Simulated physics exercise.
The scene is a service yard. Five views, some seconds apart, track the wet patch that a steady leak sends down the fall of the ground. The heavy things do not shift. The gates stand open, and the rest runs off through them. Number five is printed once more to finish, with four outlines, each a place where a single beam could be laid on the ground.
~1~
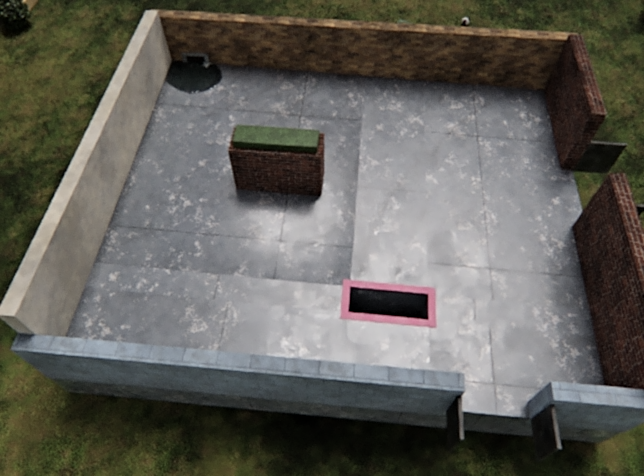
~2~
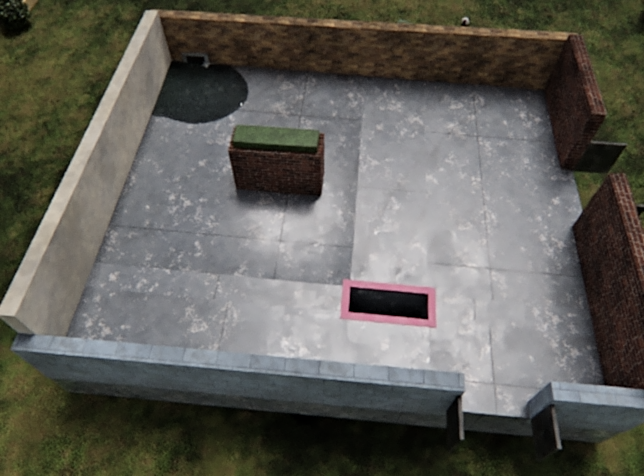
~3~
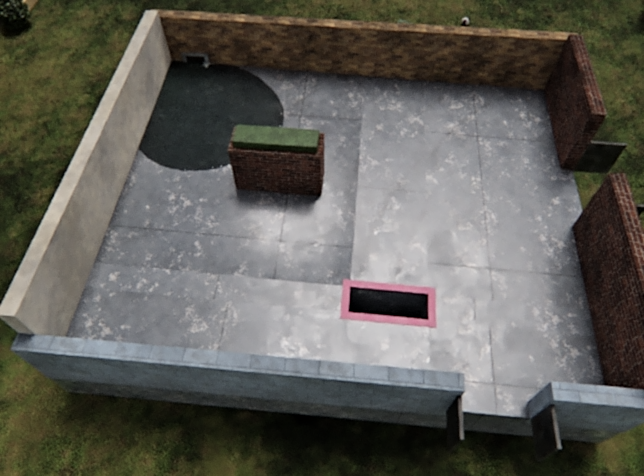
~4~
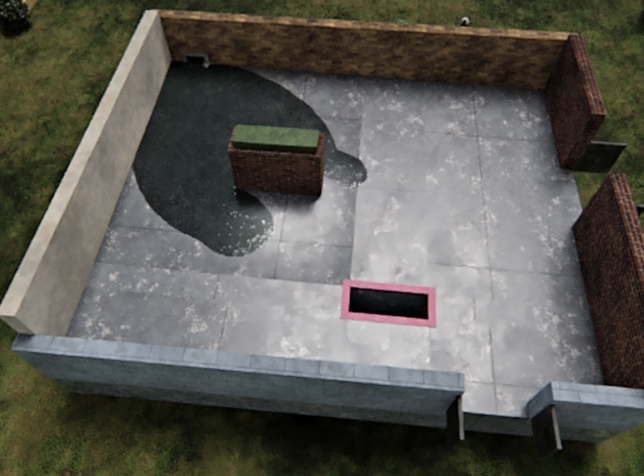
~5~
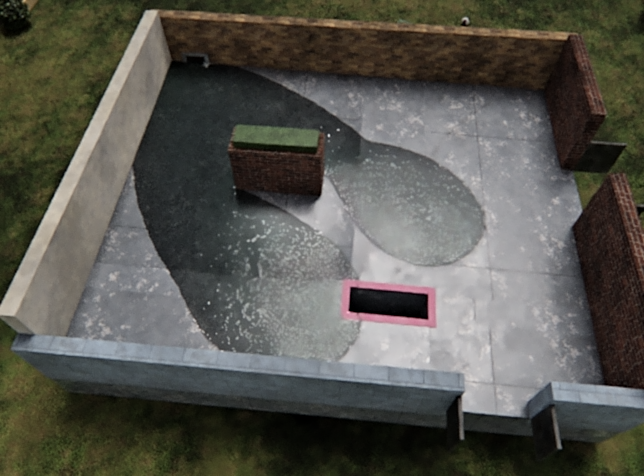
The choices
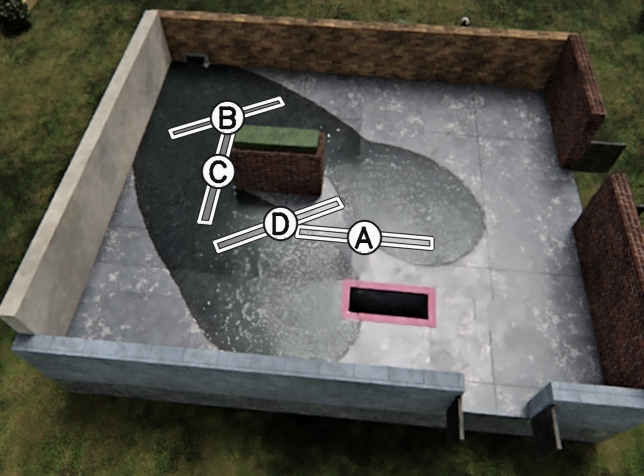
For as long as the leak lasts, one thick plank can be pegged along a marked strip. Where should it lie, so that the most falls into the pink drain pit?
Choose A.
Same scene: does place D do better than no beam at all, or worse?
Place D is worse.
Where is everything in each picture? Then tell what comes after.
In the first picture, outfall at (196, 58); pink drain pit at (389, 303); open gate at (489, 398); open gate at (566, 197); 2 % of the ground under water, visible out to (180, 87); pink drain pit still dry.
In the second picture, 5 % of the ground under water, visible out to (193, 120); pink drain pit still dry.
In the third picture, 12 % of the ground under water, visible out to (175, 165); pink drain pit still dry.
In the fourth picture, 22 % of the ground under water, visible out to (231, 249); pink drain pit still dry.
In the fifth picture, 40 % of the ground under water, visible out to (480, 230); pink drain pit still dry.
In white, A from (297, 231) to (431, 243); B from (171, 134) to (281, 101); C from (204, 222) to (229, 126); D from (216, 246) to (339, 202).
With A, about 10 % of the stream goes into the pink drain pit, about 88 % out by the gates.
With B, about 6 % of the stream goes into the pink drain pit, about 90 % out by the gates.
With C, about 3 % of the stream goes into the pink drain pit, about 94 % out by the gates.
With D, about 3 % of the stream goes into the pink drain pit, about 94 % out by the gates.
